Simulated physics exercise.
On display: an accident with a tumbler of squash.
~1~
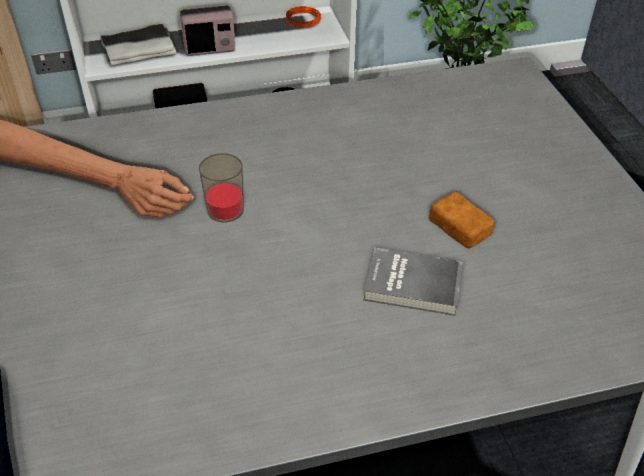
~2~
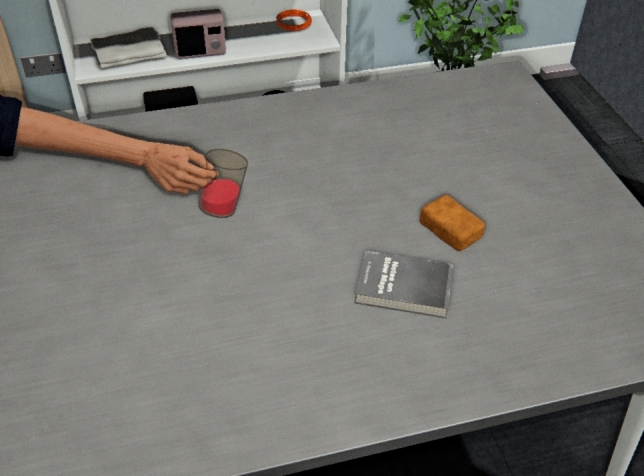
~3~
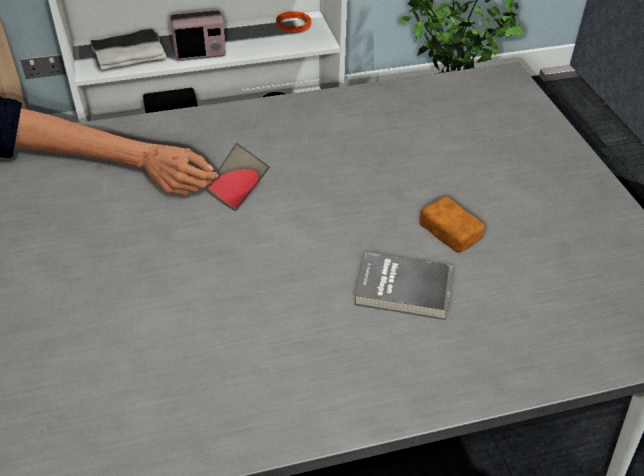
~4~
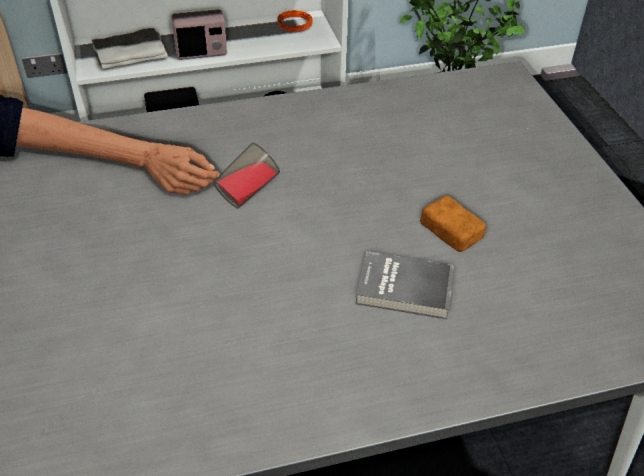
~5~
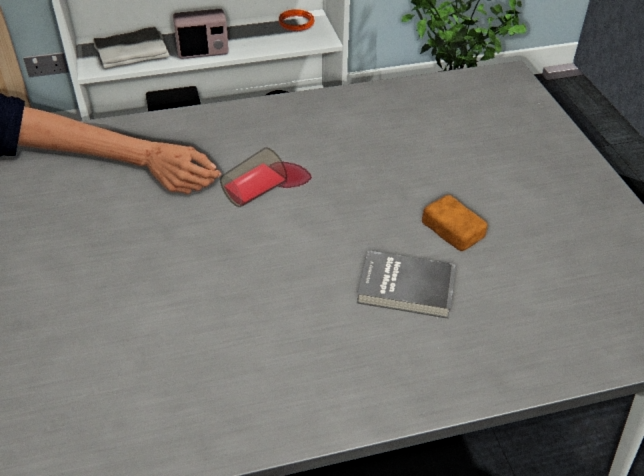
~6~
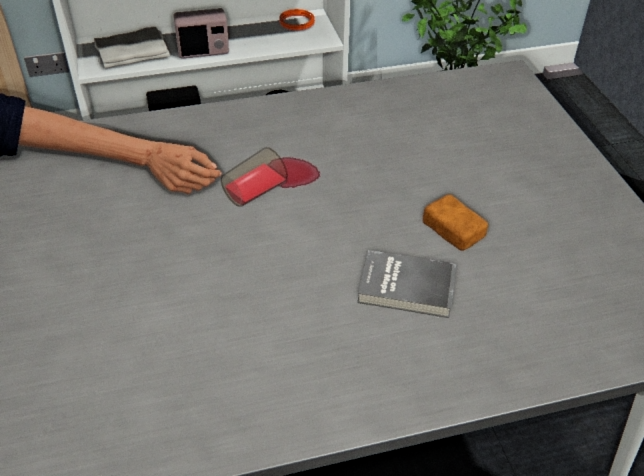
A hand reaching in from the left pushes a clear tumbler of red squash on a grey table, and it tips over to the right until it lies on its side and a red puddle spreads beside it. The view looks down across the table, with a dark grey book and an orange-brown bread roll at right, and white shelves and a green plant behind. The camera shifts slightly early on.
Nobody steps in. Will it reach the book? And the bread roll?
At the end, the book will most likely avoid the spill. The bread roll will most likely avoid the spill.
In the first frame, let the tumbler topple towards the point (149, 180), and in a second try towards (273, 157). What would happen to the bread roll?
The first time it avoids the spill, and the next time it avoids the spill.
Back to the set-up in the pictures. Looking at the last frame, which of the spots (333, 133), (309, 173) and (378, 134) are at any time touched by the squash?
Point one is caught by it, point two is caught by it, point three is caught by it.
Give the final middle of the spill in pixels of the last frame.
Resting centre: About (360, 132).
Soon after, the puddle covers about as much as a plate; the book is dry; the bread roll is dry.
Later, the puddle covers about as much as a tray; the book is dry; the bread roll is dry.
In the end, the puddle covers about as much as a tray; the book is dry; the bread roll is dry.
